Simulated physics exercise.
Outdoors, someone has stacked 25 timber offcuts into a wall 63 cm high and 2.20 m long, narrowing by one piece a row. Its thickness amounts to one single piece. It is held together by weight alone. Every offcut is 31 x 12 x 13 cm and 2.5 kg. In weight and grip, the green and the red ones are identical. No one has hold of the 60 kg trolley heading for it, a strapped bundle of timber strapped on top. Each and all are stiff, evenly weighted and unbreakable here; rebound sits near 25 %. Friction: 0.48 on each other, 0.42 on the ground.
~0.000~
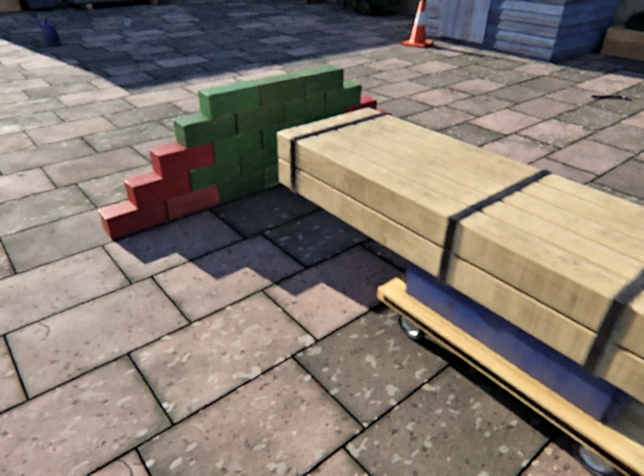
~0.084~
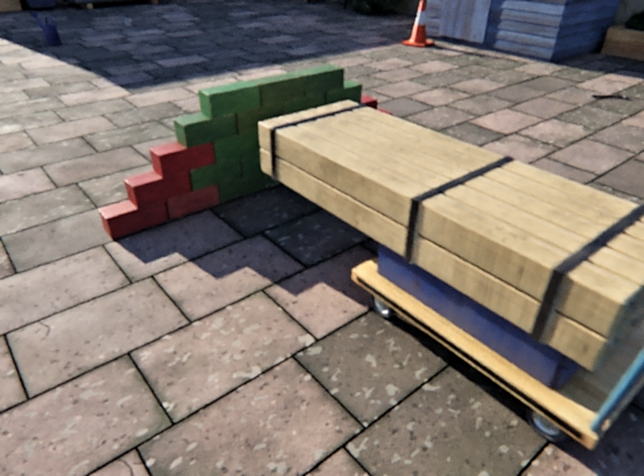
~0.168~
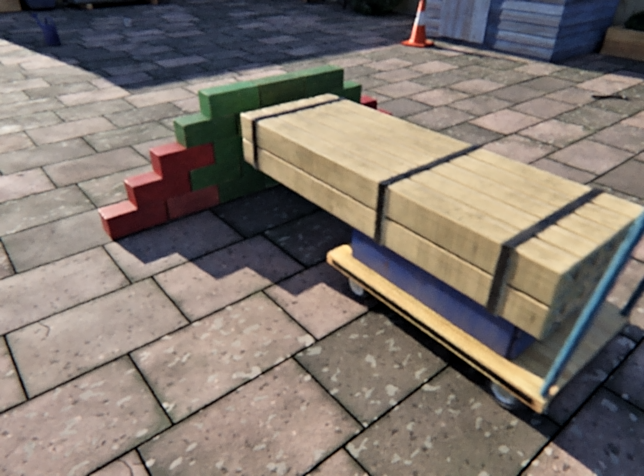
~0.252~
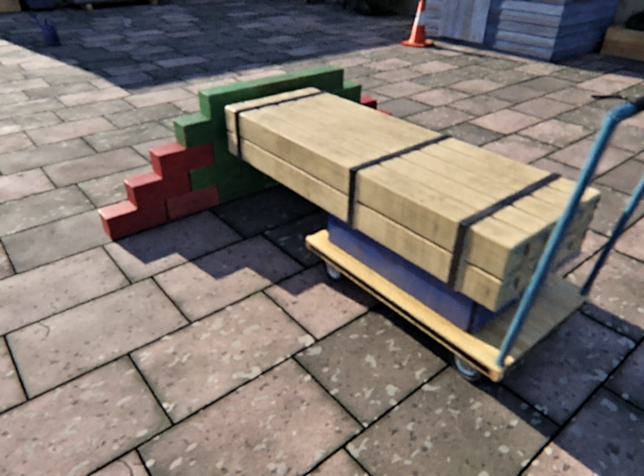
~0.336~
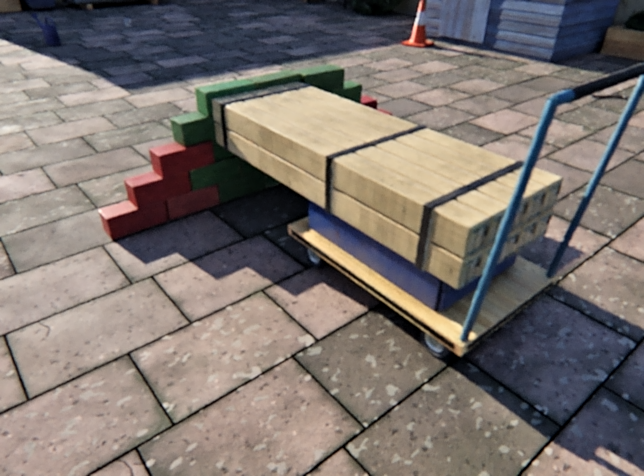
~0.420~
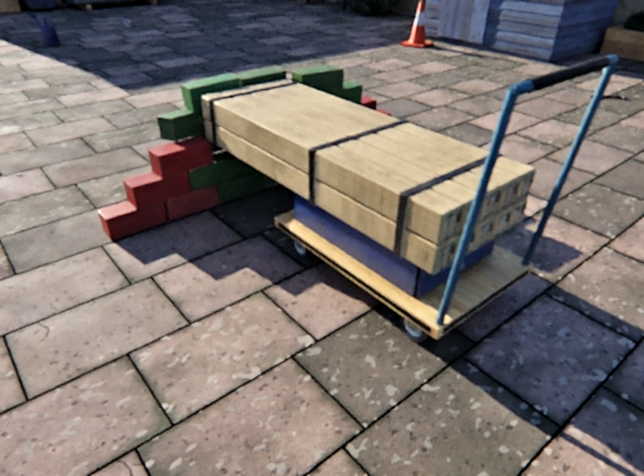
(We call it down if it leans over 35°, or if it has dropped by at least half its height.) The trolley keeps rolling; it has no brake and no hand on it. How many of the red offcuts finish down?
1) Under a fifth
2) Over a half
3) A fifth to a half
(1) Under a fifth.
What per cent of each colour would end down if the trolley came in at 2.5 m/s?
The red would finish 10 in a hundred down, the green 80 in a hundred.
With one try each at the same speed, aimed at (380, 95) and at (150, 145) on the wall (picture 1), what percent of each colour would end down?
For red it's 20 then 20 per cent, for green 20 then 40 per cent.
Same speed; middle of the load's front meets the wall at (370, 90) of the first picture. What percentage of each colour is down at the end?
Down at the end: Red 20 percent, green 40 percent.
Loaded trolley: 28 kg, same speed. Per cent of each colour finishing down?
Result: Red 0, green 50 %.
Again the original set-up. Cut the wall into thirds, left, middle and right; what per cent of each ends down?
Left third 50 per cent, middle 60 per cent, right 0 per cent.
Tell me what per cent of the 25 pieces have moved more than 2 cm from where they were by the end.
I make it 65 per cent.
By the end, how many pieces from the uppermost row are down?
That row gives 3 in all.
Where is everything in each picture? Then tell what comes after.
In the first frame (pixels give the middle of a visible side), load (285, 152) 57 cm short of the wall; top red offcut (188, 160); top green offcut (235, 102); none has stirred.
In the second frame, load (265, 141) 42 cm short of the wall; top red offcut (188, 160).
In the third frame, load (247, 132) 26 cm short of the wall; top red offcut (188, 160).
In the fourth frame, load (231, 123) 11 cm short of the wall; top red offcut (188, 160).
In the fifth frame, load (217, 115) 30 mm into the wall's line; top red offcut (188, 160); movement in 7 of them.
In the sixth frame, load (206, 112) 13 cm into the wall's line; top red offcut (187, 160); movement in 10 of them.
After 0.68 s, load 45 cm past the wall's line, still rolling; none of the 8 red offcuts down (7 of 25 in all colours); top red offcut unmoved; top green offcut 53° from how it stood, 30 cm lower.
After 1.14 s, load 89 cm past the wall's line, still rolling; none of the 8 red offcuts down (9 of 25 in all colours); top red offcut 6 cm from its place; top green offcut 37° from how it stood, 47 cm lower.
In the end (2.5 s), load 1.16 m past the wall's line, stopped; 1 of the 8 red offcuts down (11 of 25 in all colours); top red offcut on its side; top green offcut 50 cm lower. That is 12 per cent. From the last view, middles, top red offcut near (134, 185), top green offcut near (154, 108).
